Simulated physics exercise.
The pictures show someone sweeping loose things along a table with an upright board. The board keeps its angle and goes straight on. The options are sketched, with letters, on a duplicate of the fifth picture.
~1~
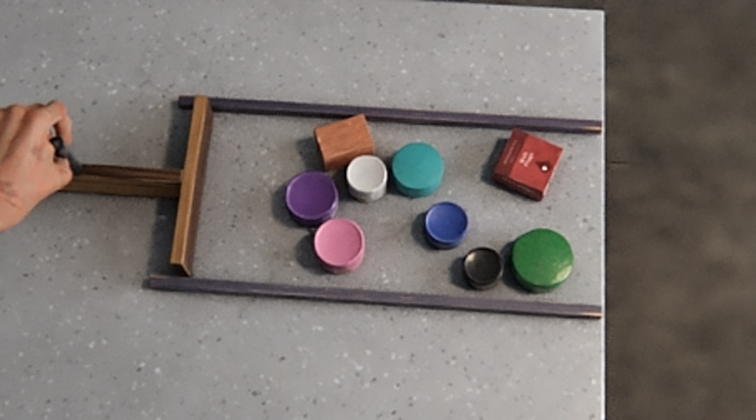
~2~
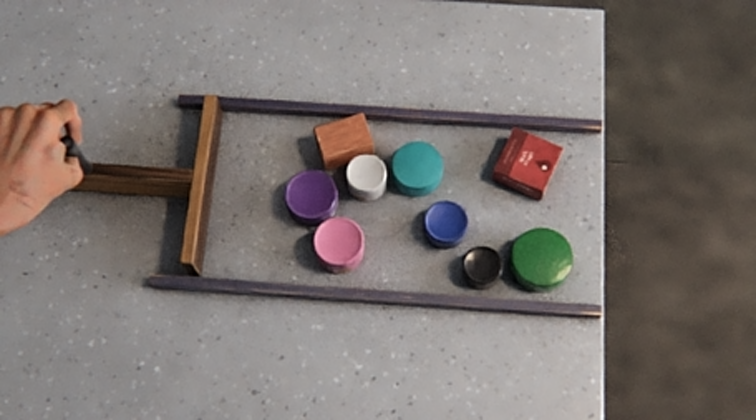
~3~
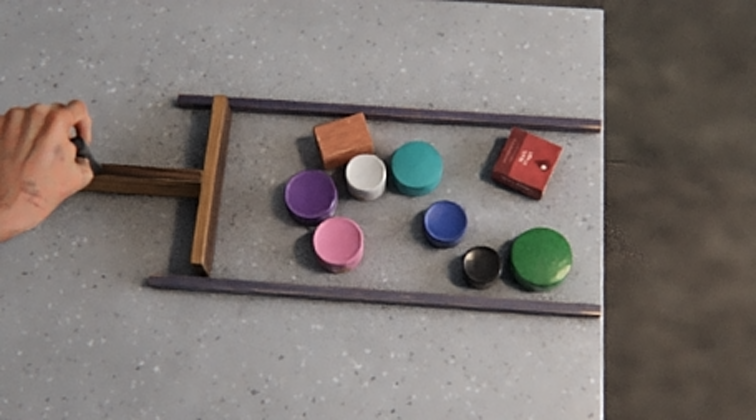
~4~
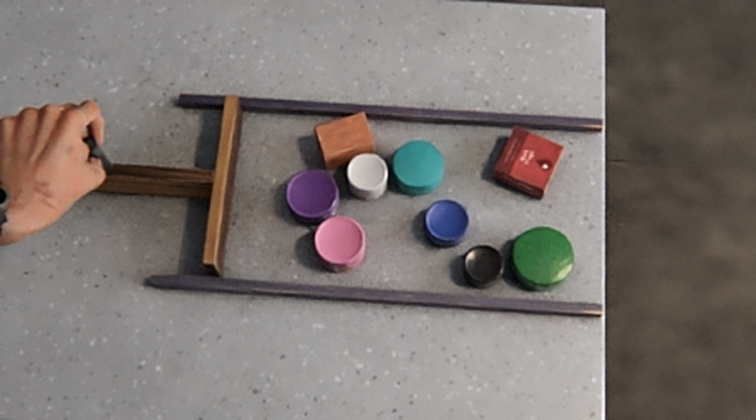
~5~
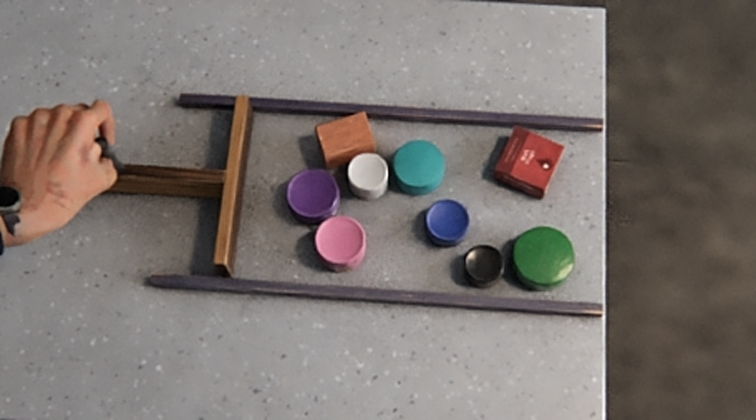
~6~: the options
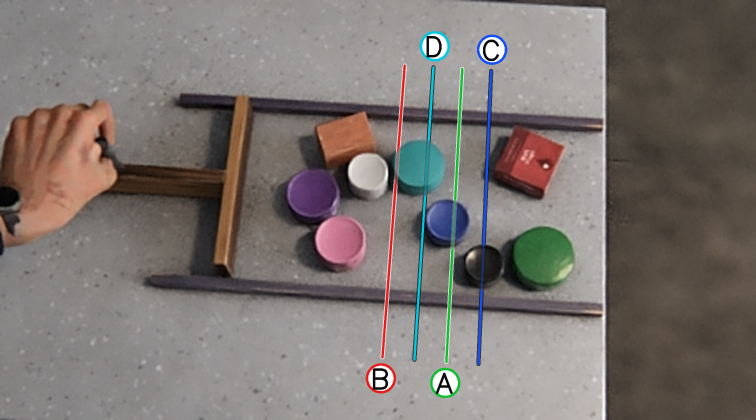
A wooden board, pushed by a hand gripping its handle, slides a short way right between two dark rails on a speckled grey table, nearing a motionless group of colourful round tubs, an orange block and a red box.
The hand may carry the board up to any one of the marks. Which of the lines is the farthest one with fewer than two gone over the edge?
Line C.
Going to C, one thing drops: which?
The red box.
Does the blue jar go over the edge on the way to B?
No.
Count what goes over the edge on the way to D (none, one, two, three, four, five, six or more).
By then, none.
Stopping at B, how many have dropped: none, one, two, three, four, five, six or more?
The count is none.
On the marked copy, A at (455, 208); B at (394, 204); C at (485, 210); D at (424, 206).
Taking C. A third of the way, board (322, 183); turquoise tin (435, 163); orange block (366, 144).
Two thirds of the way, board (412, 188); red box (554, 166); turquoise tin (503, 150).
When it is over, board (482, 193); red box over the edge; green tin (598, 269); one fallen.
As for the rest, A is within the limit but short; B is within the limit but short; D is within the limit but short.
